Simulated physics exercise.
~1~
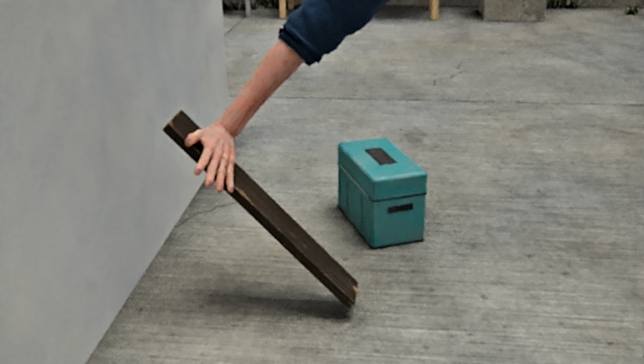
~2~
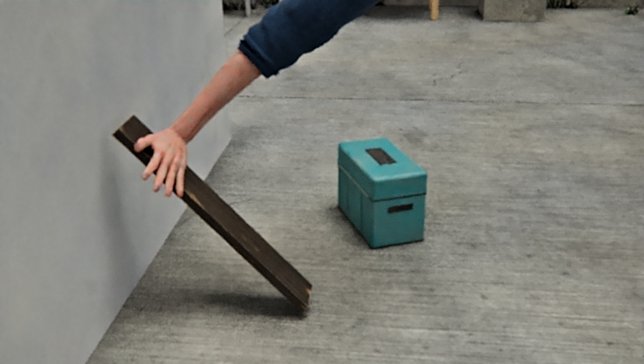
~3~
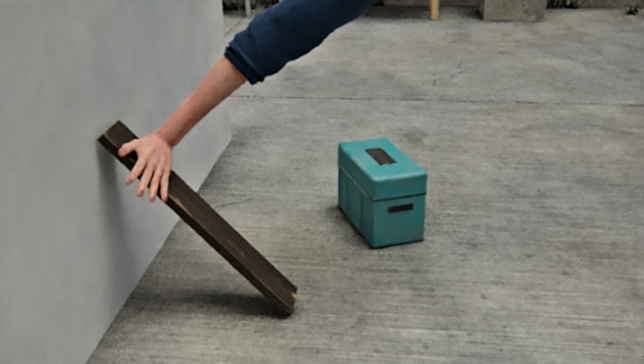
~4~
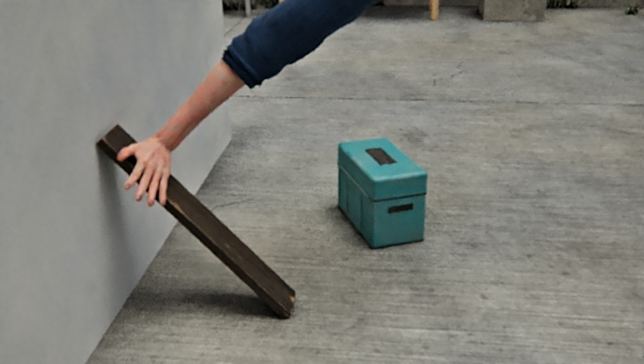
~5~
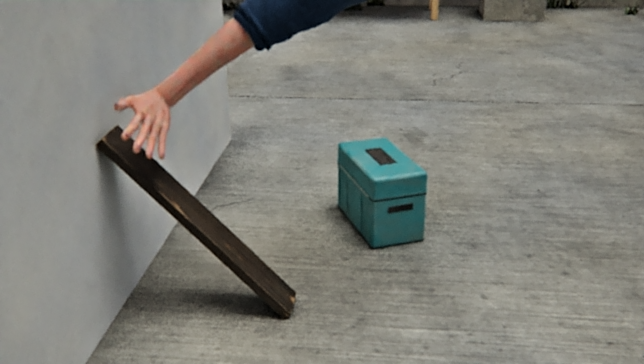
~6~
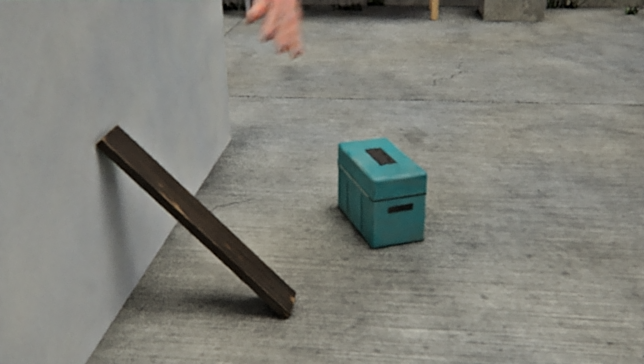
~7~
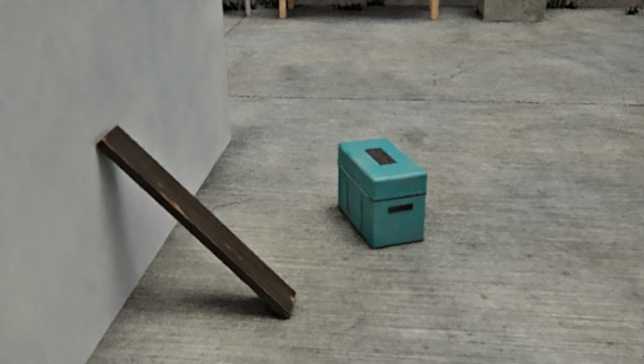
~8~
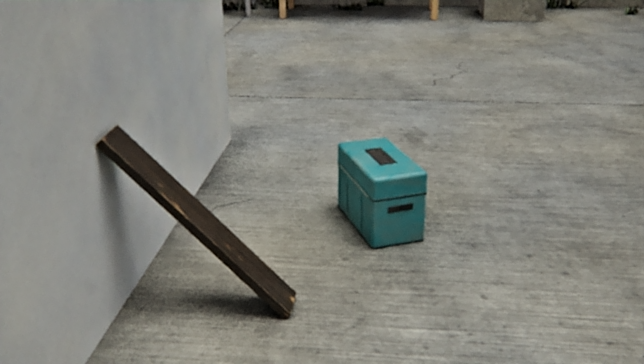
A hand leans a dark plank against the wall, lets go, and it stays up.
